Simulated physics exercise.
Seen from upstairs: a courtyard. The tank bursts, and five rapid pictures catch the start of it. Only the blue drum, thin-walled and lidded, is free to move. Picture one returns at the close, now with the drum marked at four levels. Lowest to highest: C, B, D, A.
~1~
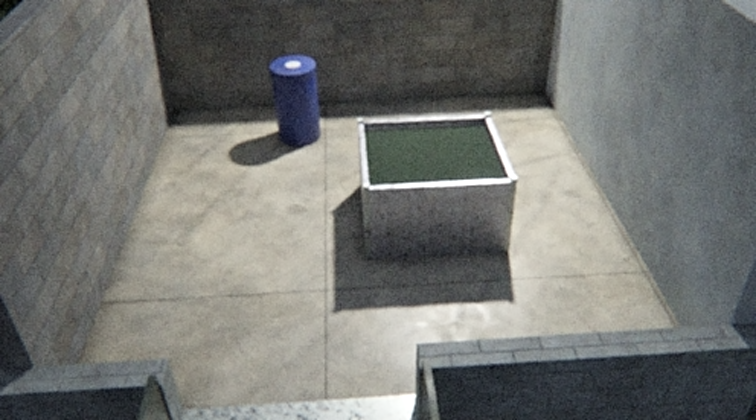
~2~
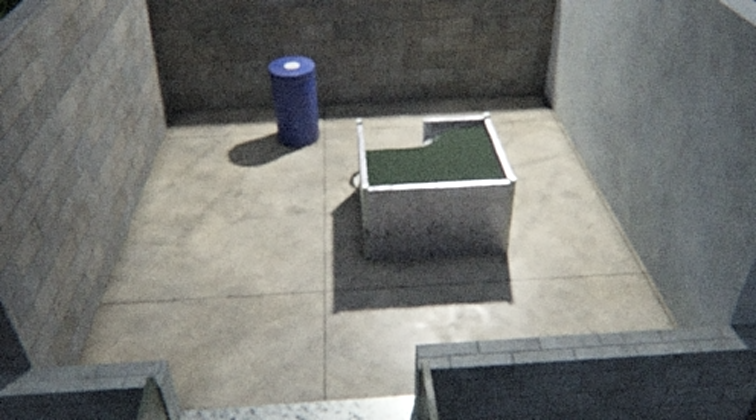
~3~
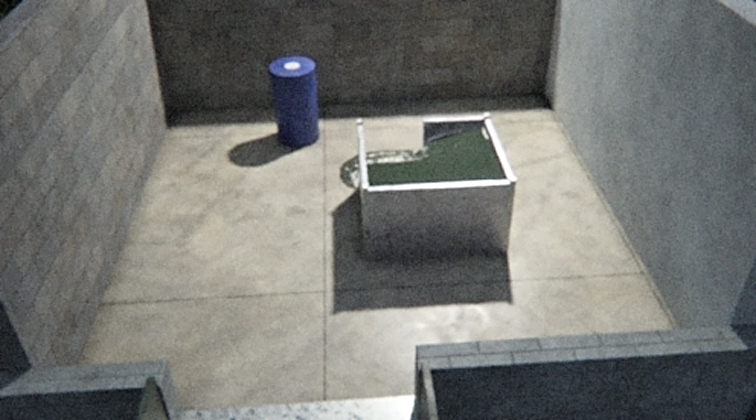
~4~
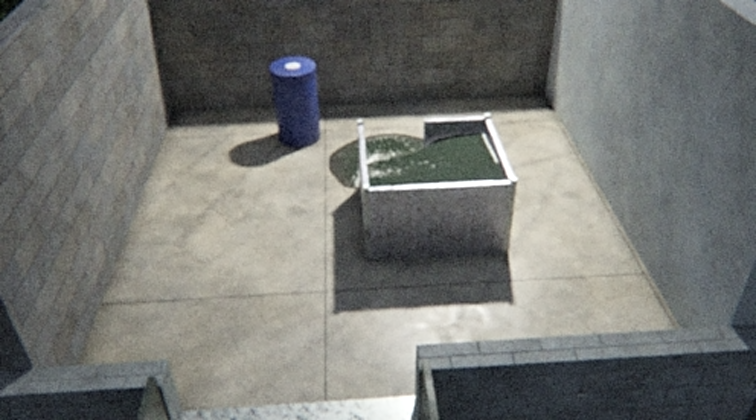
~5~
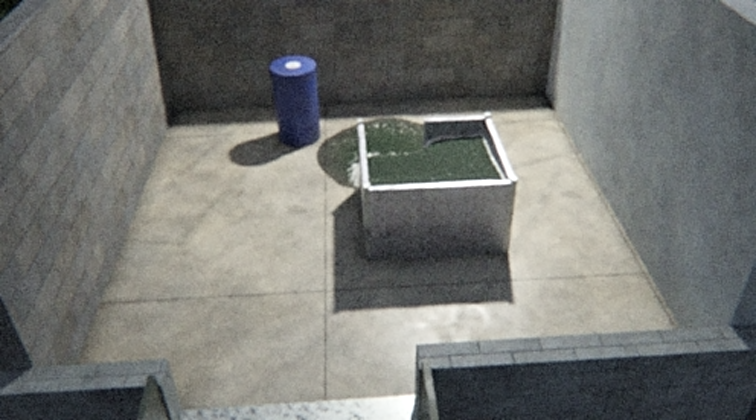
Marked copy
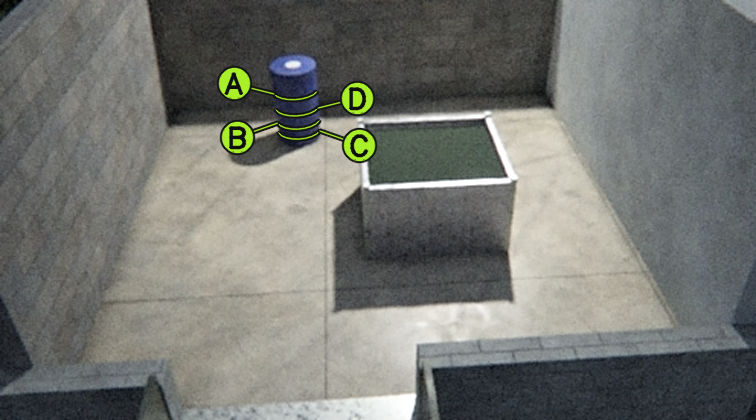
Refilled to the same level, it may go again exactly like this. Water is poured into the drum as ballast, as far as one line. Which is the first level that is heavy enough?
Line B.
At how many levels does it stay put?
Three of them.
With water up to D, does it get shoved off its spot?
No, not at all.
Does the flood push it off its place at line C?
Yes, that goes wrong.
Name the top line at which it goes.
Line C.
On the marked copy, A at (294, 99); B at (297, 129); C at (298, 139); D at (296, 115); from the bottom up C, B, D, A.
With A, it does not move.
With B, it does not move.
With C, it is pushed about twice its own width away.
With D, it does not move.
